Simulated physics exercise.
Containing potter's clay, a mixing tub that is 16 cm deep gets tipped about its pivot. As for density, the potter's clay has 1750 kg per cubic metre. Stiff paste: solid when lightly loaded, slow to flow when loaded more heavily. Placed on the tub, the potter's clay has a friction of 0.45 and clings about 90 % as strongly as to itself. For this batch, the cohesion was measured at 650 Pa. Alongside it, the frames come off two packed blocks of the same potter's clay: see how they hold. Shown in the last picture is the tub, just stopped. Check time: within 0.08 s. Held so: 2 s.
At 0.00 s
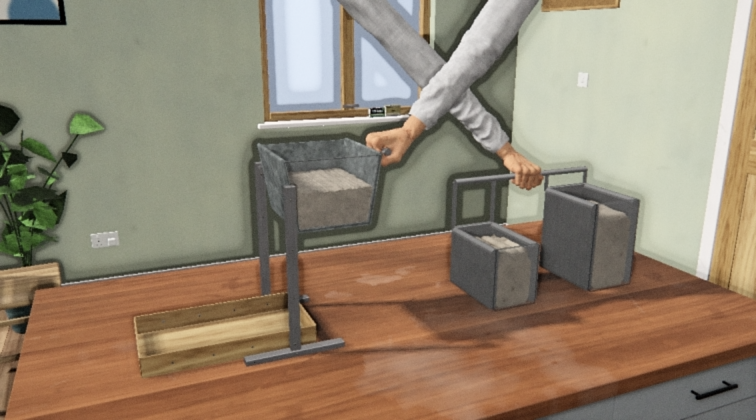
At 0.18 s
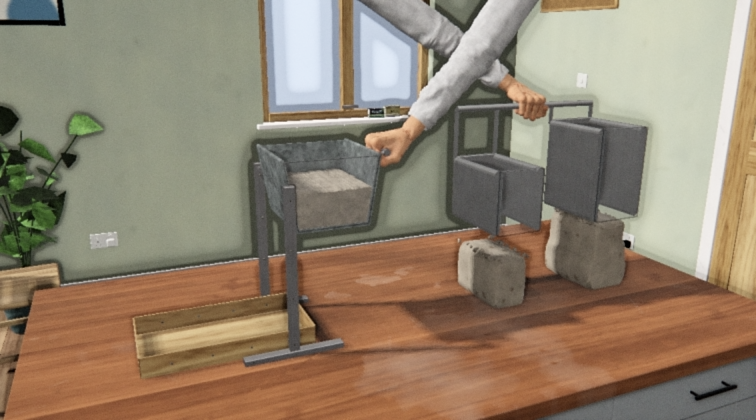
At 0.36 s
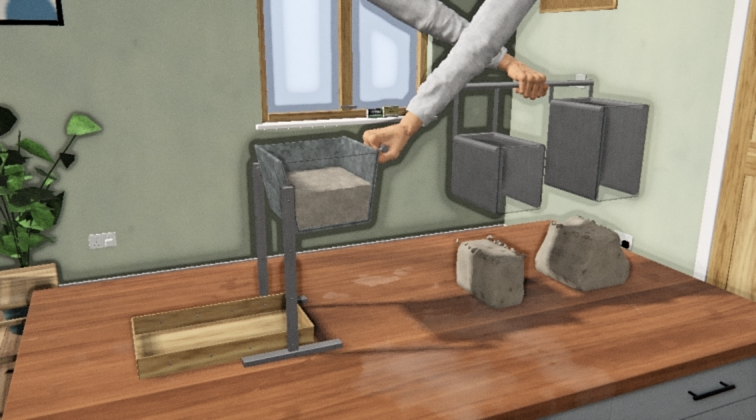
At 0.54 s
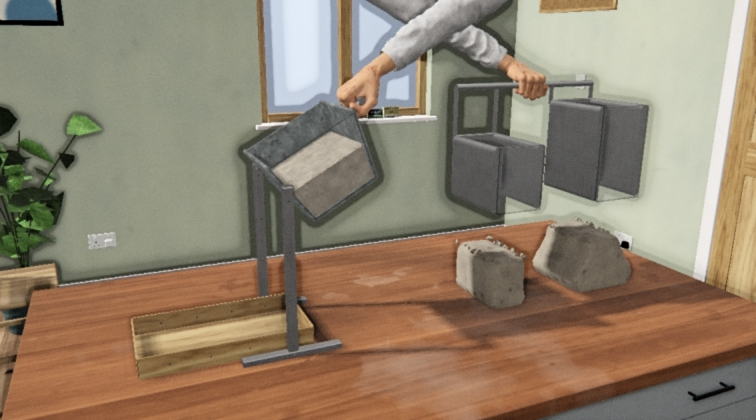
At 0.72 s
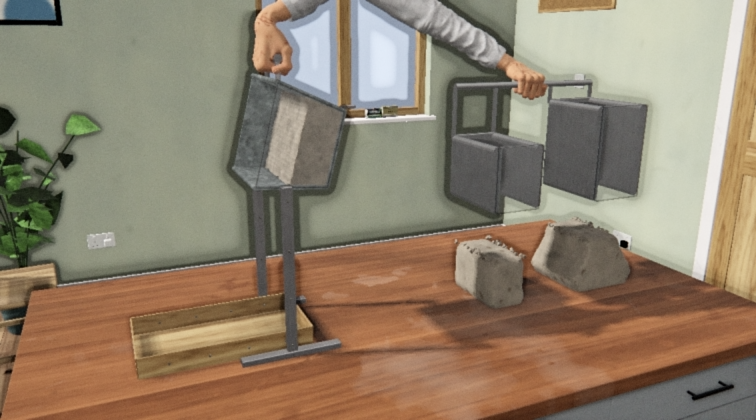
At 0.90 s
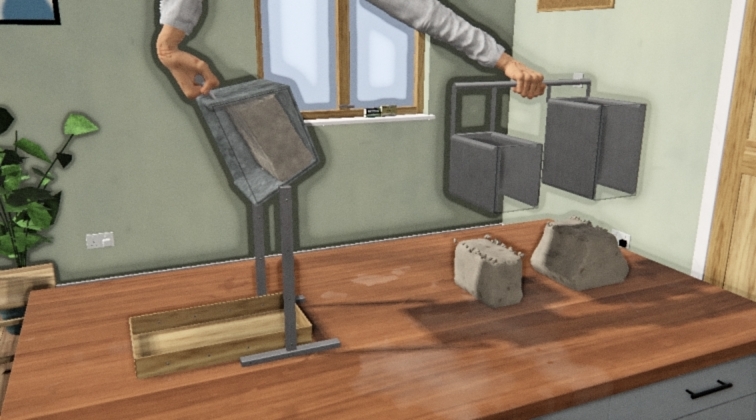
Two grey-sleeved arms reach over a reddish-brown wooden counter, seen from slightly above in a green-walled room with a window. At left, a grey tub of pale clay hangs on a stand behind a wooden tray; at right, two grey moulds hold clay blocks. One hand lifts the moulds clear, the taller block slumps, and the other hand tips the tub steeply leftward, clay still inside.
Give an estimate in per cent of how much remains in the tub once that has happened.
0 %.
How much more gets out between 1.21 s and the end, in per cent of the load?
Load share from then on: Near 25 %.
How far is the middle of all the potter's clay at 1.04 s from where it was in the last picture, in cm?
Displacement noted: Approx. 10 cm... about that.
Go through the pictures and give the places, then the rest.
In the first picture, handle-side rim at (379, 154), tilt 0 degrees; highest point of the potter's clay at (369, 186); test blocks 14 cm, 22 cm high (left to right).
In the second picture, handle-side rim at (378, 155), tilt 0 degrees; highest point of the potter's clay at (368, 187); test blocks 14 cm, 20 cm high (left to right).
In the third picture, handle-side rim at (376, 152), tilt 2 degrees; highest point of the potter's clay at (369, 184); test blocks 14 cm, 17 cm high (left to right).
In the fourth picture, handle-side rim at (352, 112), tilt 30 degrees; highest point of the potter's clay at (363, 146); test blocks 14 cm, 16 cm high (left to right).
In the fifth picture, handle-side rim at (276, 84), tilt 75 degrees; highest point of the potter's clay at (310, 101); test blocks 14 cm, 16 cm high (left to right).
In the sixth picture, handle-side rim at (211, 109), tilt 111 degrees; highest point of the potter's clay at (275, 97); test blocks 14 cm, 16 cm high (left to right).
By 1.04 s, the tub is at 111 degrees and holds 68 %.
By 1.21 s, the tub is at 111 degrees and holds 23 %.
By 1.38 s, the tub is at 111 degrees and holds 0 %.
By 1.55 s, the tub is at 111 degrees and holds 0 %.
By 2.90 s, at the end, the tub is at 111 degrees and holds 0 %.
